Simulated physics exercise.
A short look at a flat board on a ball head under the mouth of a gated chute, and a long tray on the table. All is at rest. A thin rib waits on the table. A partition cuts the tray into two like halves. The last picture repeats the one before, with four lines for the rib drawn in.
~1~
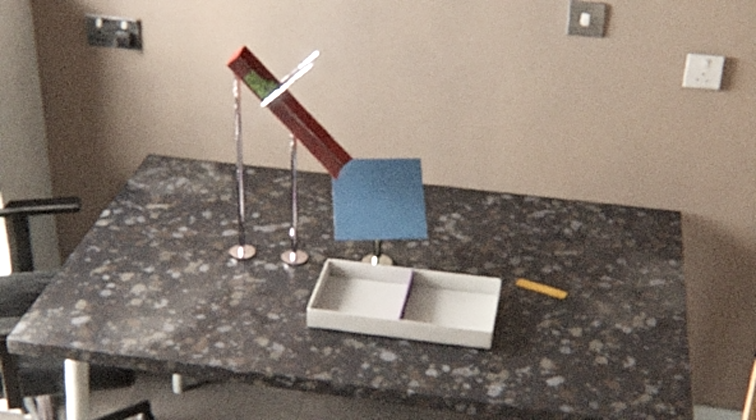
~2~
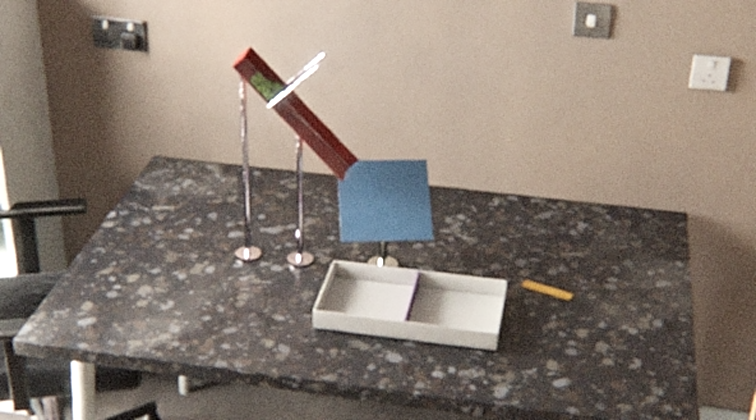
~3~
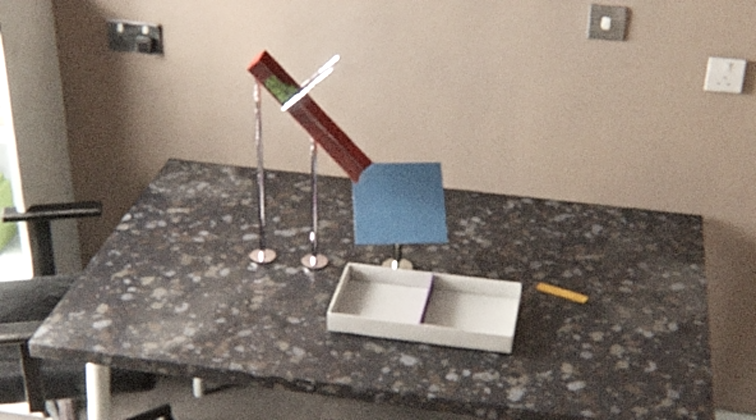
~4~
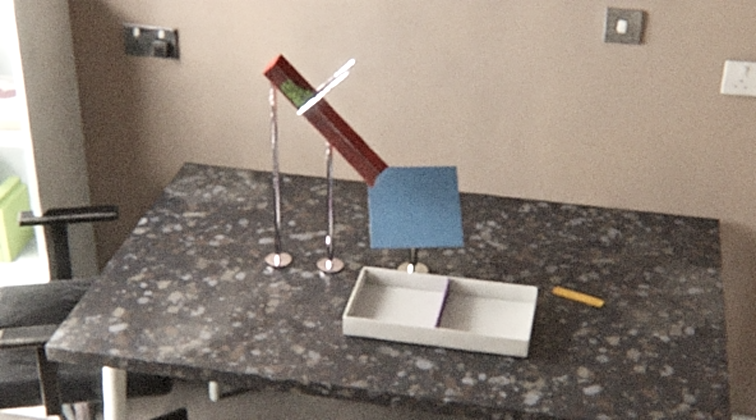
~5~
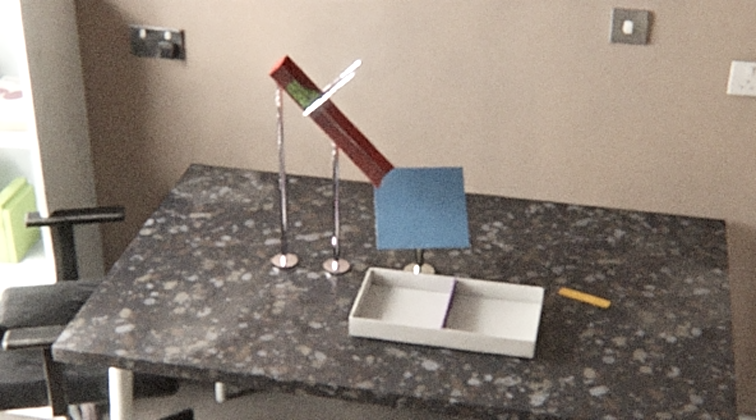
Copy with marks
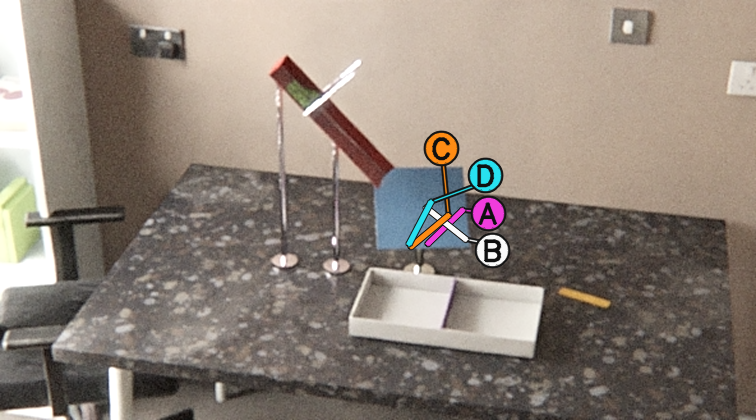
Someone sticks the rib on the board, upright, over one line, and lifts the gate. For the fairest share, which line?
Take B.
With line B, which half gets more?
The right half.
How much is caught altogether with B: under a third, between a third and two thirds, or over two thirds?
Line B gives over two thirds.
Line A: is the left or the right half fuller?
The left half.
On the marked copy, line A from (462, 210) to (427, 243); line B from (426, 207) to (465, 239); line C from (448, 215) to (411, 246); line D from (431, 202) to (409, 243).
With A, of what is caught, nearly all in the left half, a small part in the right.
With B, of what is caught, about a third in the left half, about two thirds in the right.
With C, of what is caught, nearly all in the left half, a small part in the right.
With D, of what is caught, nearly all in the left half, a small part in the right.
